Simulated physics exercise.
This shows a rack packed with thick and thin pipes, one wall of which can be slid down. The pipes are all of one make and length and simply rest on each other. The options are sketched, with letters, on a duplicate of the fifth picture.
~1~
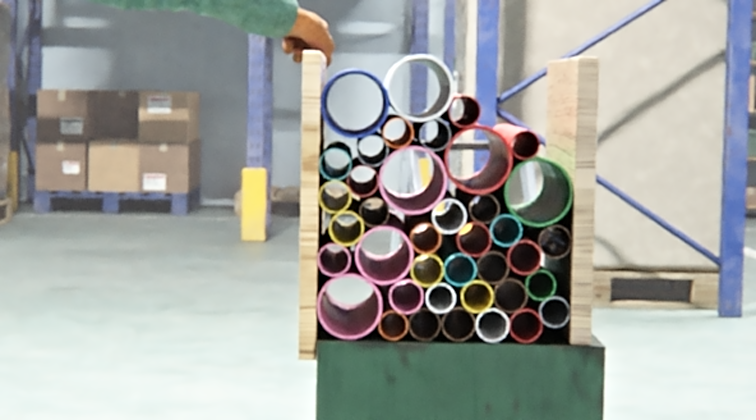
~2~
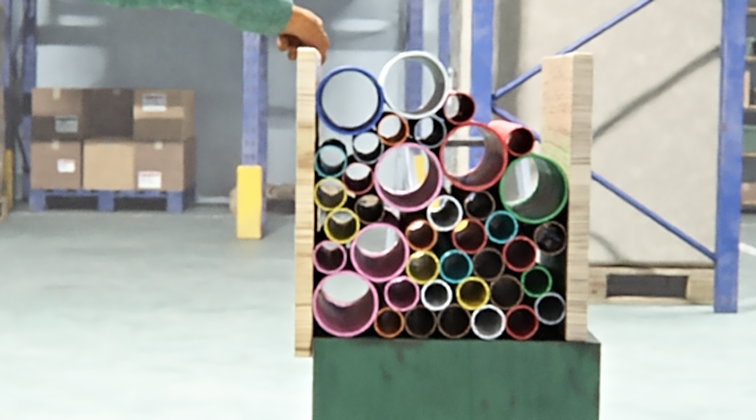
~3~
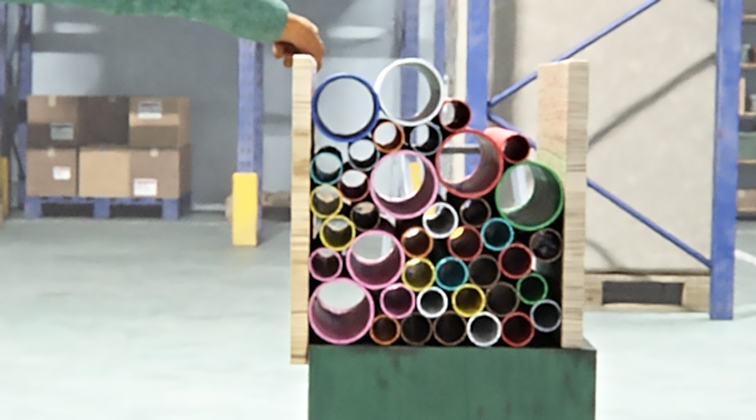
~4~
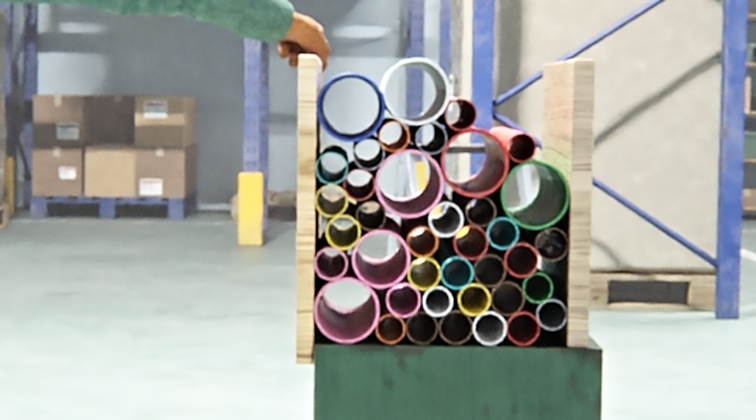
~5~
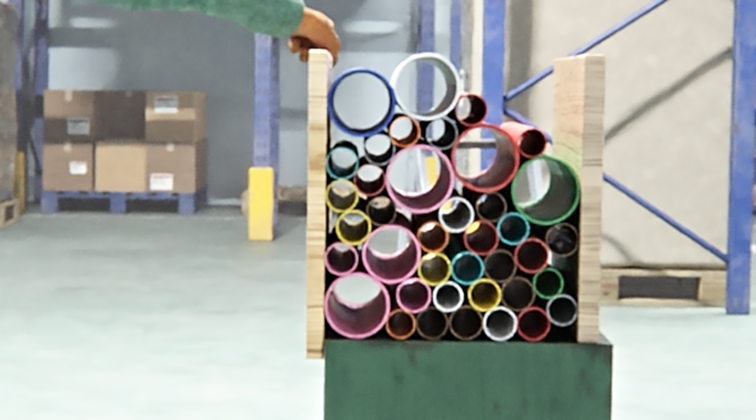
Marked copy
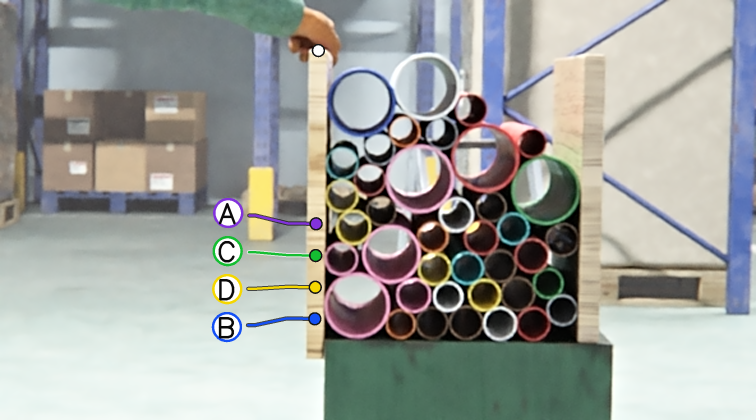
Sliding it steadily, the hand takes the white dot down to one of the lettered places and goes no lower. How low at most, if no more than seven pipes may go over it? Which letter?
Slide it to A.
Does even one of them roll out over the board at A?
Yes.
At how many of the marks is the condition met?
The number is one.
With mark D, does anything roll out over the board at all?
Yes.
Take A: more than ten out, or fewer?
Fewer than ten.
On the marked copy, A at (316, 224); B at (315, 319); C at (316, 255); D at (315, 287); the white dot at (318, 51).
Following A. Soon after the start, top of the board (327, 126).
Later, top of the board (325, 213).
In the end, top of the board (325, 223), seven out over the board.
As for the rest, B more than seven out over the board; C eight out over the board; D more than seven out over the board.
